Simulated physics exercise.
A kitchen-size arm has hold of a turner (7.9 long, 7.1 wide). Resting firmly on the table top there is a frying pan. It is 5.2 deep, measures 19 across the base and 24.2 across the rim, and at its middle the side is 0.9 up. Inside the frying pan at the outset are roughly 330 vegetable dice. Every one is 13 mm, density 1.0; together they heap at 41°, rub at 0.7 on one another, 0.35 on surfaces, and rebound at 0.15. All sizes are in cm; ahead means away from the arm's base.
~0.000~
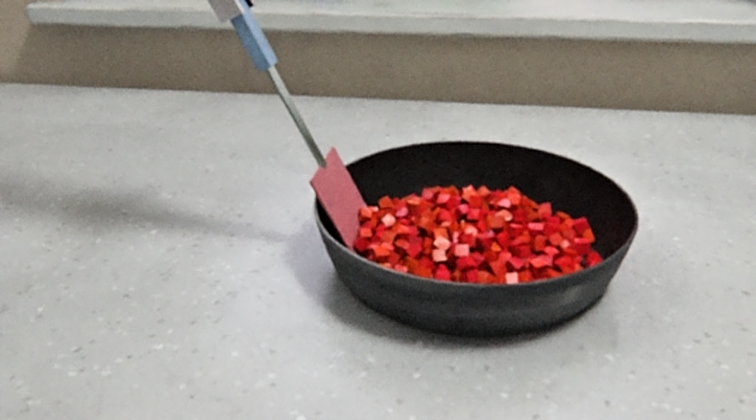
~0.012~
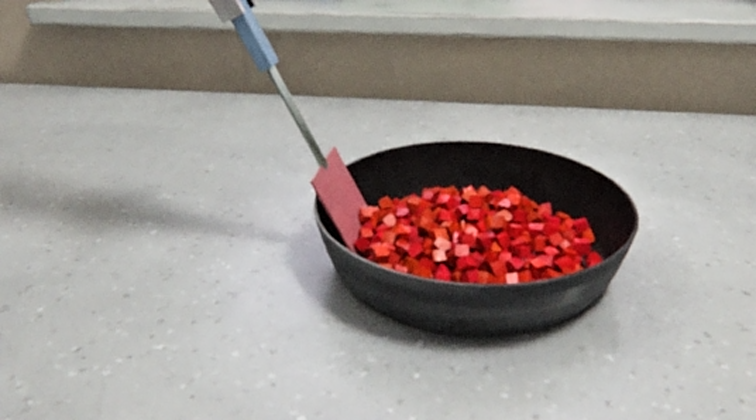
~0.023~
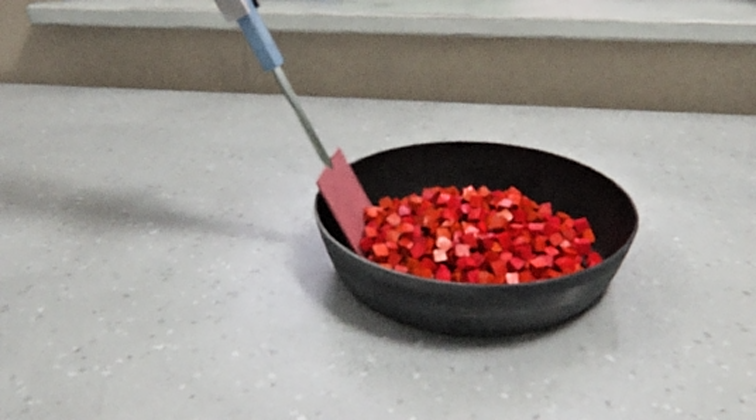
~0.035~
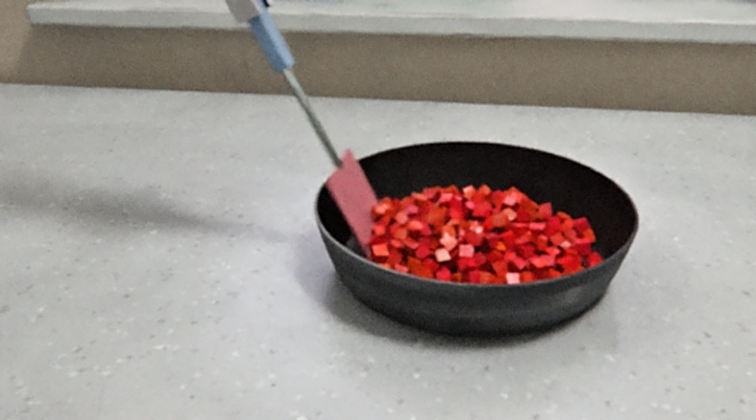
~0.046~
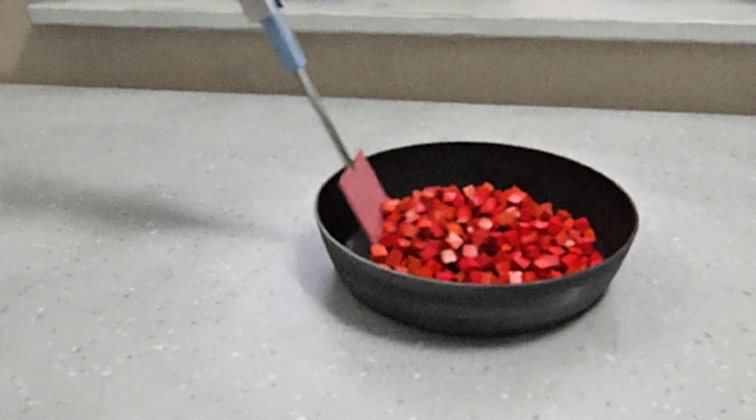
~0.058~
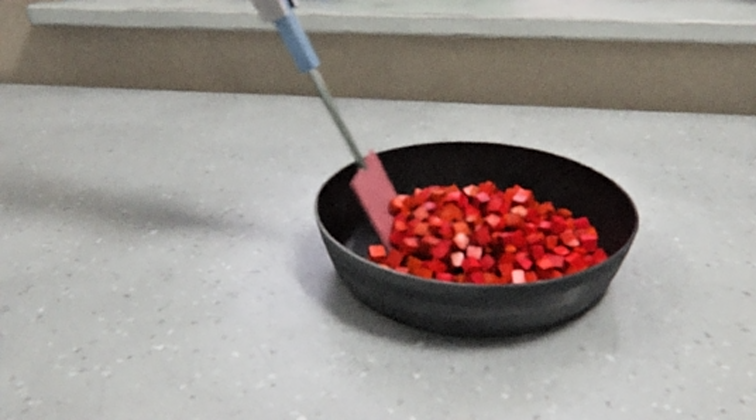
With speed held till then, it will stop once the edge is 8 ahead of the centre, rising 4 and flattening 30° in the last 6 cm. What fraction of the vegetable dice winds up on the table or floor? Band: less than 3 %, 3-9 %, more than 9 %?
More than 9 %.
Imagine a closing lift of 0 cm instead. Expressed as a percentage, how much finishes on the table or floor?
Result: Approx. 0 %.
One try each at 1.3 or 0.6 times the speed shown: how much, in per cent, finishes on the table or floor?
I'd say near 20 and then near 5 per cent.
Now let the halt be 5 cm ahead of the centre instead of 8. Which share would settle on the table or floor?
Then the share is near 5 in a hundred.
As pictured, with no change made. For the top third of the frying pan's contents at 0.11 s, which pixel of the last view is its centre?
I'd put it close to (503, 224) in the last picture.
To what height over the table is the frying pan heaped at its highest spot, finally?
Height at the end: Around 6.0 cm.
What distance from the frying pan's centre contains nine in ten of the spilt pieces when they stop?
That's near 25 cm.
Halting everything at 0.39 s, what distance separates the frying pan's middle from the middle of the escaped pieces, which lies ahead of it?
About 18 cm.
By 0.11 s, sloping 64°, highest piece 6 above the table; 326 in the frying pan.
By 0.17 s, sloping 54°, highest piece 7 above the table; 326 in the frying pan.
By 0.39 s, sloping 34°, highest piece 6 above the table; 283 in the frying pan, 39 on the table or floor, 4 on the blade or in flight.
By 1.44 s, sloping 34°, highest piece 6 above the table; 283 in the frying pan, 43 on the table or floor.
Final count, 283 in the frying pan, 43 on the table or floor. That is 13 % on the table or floor.
